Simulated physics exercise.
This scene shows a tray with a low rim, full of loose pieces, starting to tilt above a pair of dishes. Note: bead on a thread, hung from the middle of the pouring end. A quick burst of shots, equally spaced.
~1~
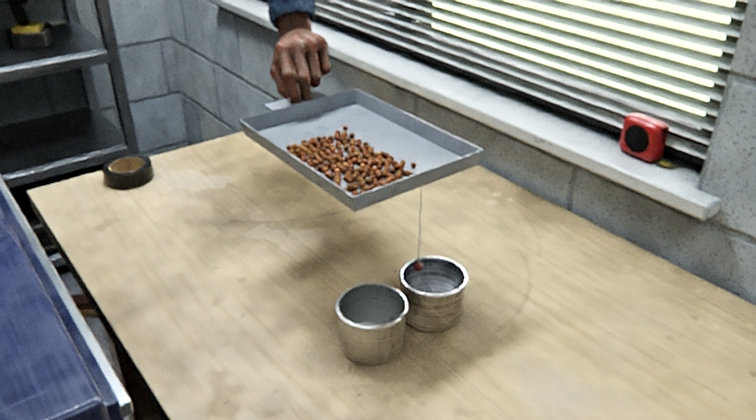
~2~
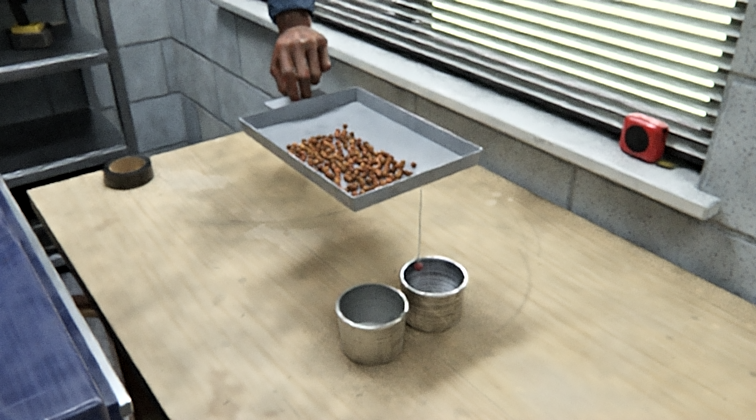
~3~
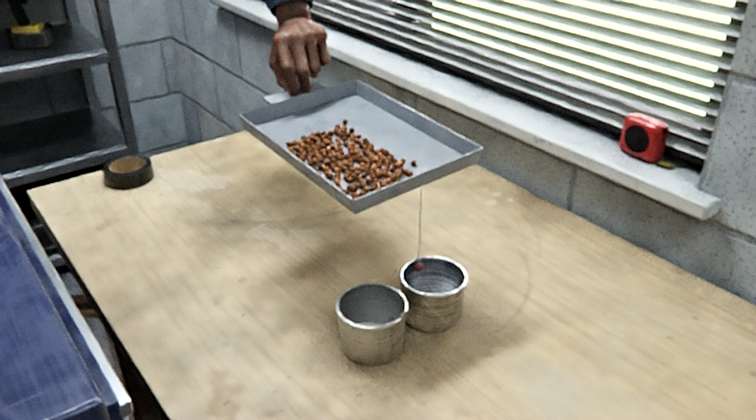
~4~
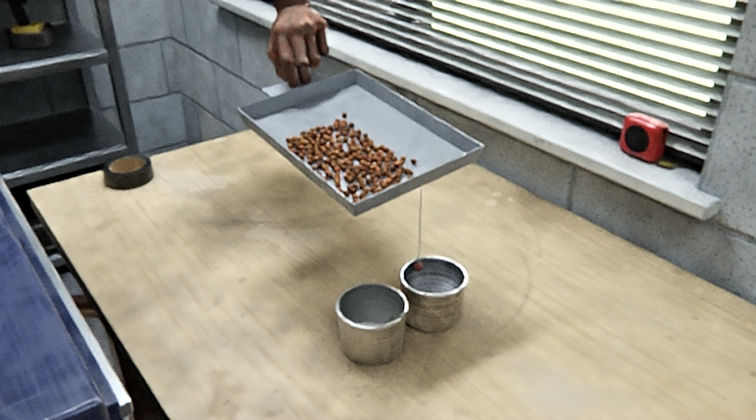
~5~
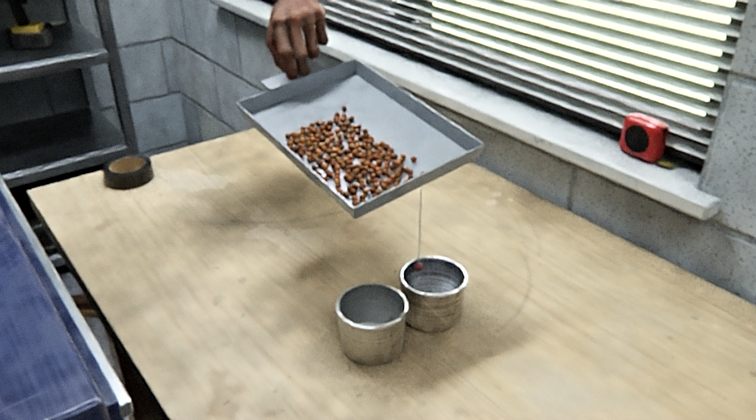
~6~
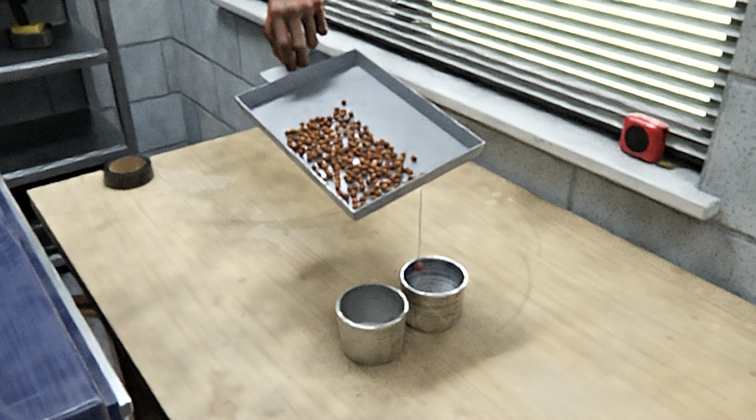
A hand holds a shallow grey tray of small reddish-brown pieces over a pale wooden table, seen from above at an angle by a still camera. Below are two silvery metal dishes and a red bead on a thread, with a dark round object at left and a red device on the windowsill. The hand slowly raises the tray's back end, tilting it toward its lower front corner, while the pieces spread slightly.
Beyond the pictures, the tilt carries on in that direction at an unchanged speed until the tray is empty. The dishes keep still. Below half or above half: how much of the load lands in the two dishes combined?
Most of the load lands in the dishes.
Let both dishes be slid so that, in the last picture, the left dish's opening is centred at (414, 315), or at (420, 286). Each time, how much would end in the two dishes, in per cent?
First position: Some 10 %; second position: Some 0 %.
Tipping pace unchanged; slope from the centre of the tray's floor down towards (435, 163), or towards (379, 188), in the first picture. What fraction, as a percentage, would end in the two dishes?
10 % and 70 %.
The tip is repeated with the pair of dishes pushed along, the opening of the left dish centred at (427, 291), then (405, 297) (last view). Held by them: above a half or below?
Taking the places in turn, it's shy of half and then shy of half.
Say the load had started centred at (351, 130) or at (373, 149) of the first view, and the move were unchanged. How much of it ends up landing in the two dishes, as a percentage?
Close to 90 in a hundred, then close to 80 in a hundred.
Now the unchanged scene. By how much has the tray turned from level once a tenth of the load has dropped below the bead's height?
Near 100 degrees.
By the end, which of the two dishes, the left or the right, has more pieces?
In the end, the left-side dish gets more.
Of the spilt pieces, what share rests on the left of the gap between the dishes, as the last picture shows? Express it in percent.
That would be roughly 90 per cent.
Shortly afterwards, tray tipped steeply; the whole lot on the tray.
Next, tray tipped right over; the bulk on the tray; a little in the air.
Some moments later, tray tipped past a quarter turn; the bulk in the left dish; a little outside both.
In the end, tray tipped past a quarter turn; the bulk in the left dish; none at all in the right dish; a little outside both.
